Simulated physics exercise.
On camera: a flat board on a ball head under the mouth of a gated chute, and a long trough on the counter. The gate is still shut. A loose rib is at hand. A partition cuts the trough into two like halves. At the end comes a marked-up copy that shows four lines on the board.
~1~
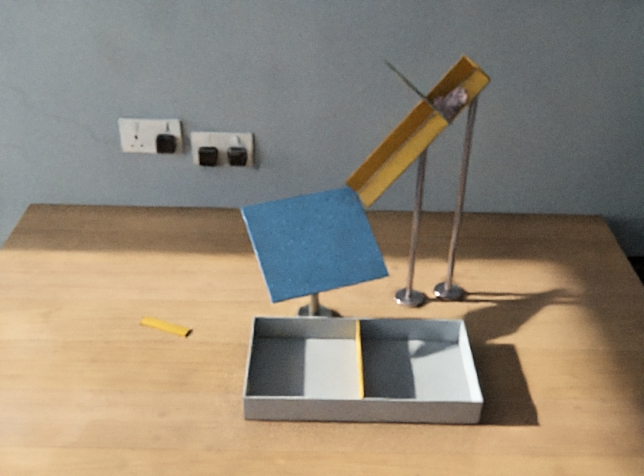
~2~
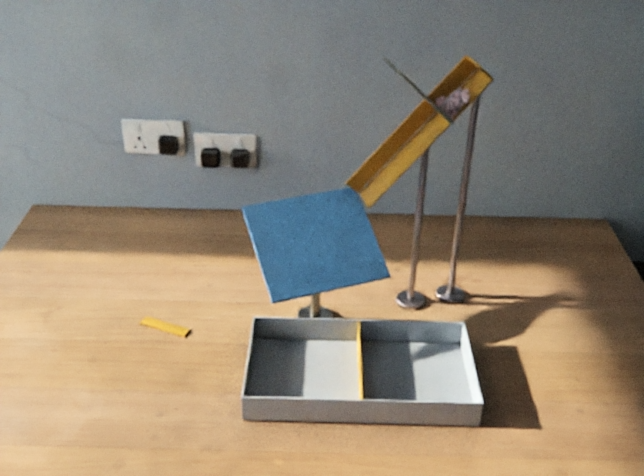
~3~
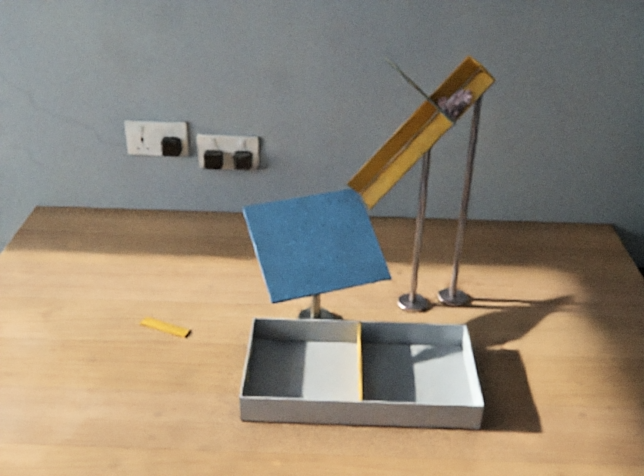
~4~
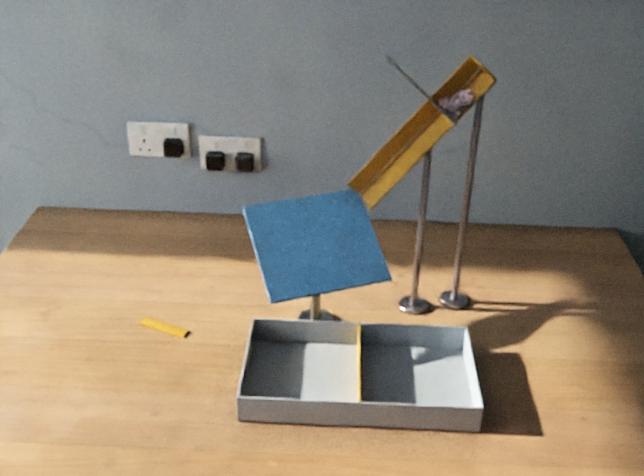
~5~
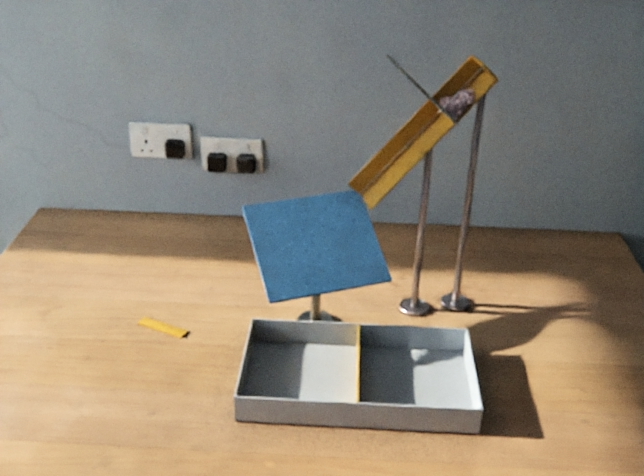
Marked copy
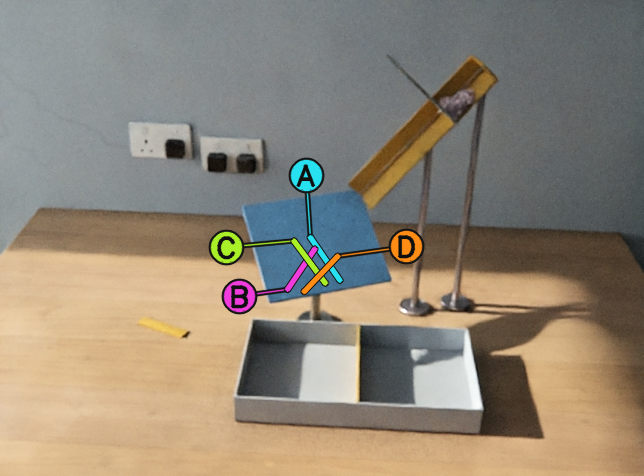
On a wooden tabletop, a yellow chute holding pale pieces stands above a tilted blue board and divided tray, the view shifting slightly.
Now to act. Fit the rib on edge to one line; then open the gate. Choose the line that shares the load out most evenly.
Best: C.
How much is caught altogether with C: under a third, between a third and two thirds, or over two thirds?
It is over two thirds.
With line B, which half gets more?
Left.
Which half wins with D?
The left half.
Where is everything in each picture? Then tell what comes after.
Load behind the gate at (451, 106), sugar pearls; lip of the chute at (363, 201), sloping fairly steeply, in the first frame.
Middle of the board at (316, 241), tilted fairly steeply; middle of its low edge at (333, 289); of its high edge at (300, 196), in the second frame.
Front corners of the trough at (240, 397) and (483, 406); front end of its middle wall at (361, 401), in the third frame.
Middle of the load at (457, 107); lip at (366, 203), in the fourth frame.
Middle of the load at (458, 106); lip at (367, 203), in the fifth frame.
On the marked copy, line A from (310, 237) to (339, 280); line B from (314, 249) to (287, 289); line C from (293, 240) to (325, 283); line D from (337, 256) to (304, 291).
With A, of what is caught, a small part in the left half, most in the right.
With B, of what is caught, most in the left half, about a quarter in the right.
With C, of what is caught, about half in the left half, about half in the right.
With D, of what is caught, most in the left half, about a quarter in the right.
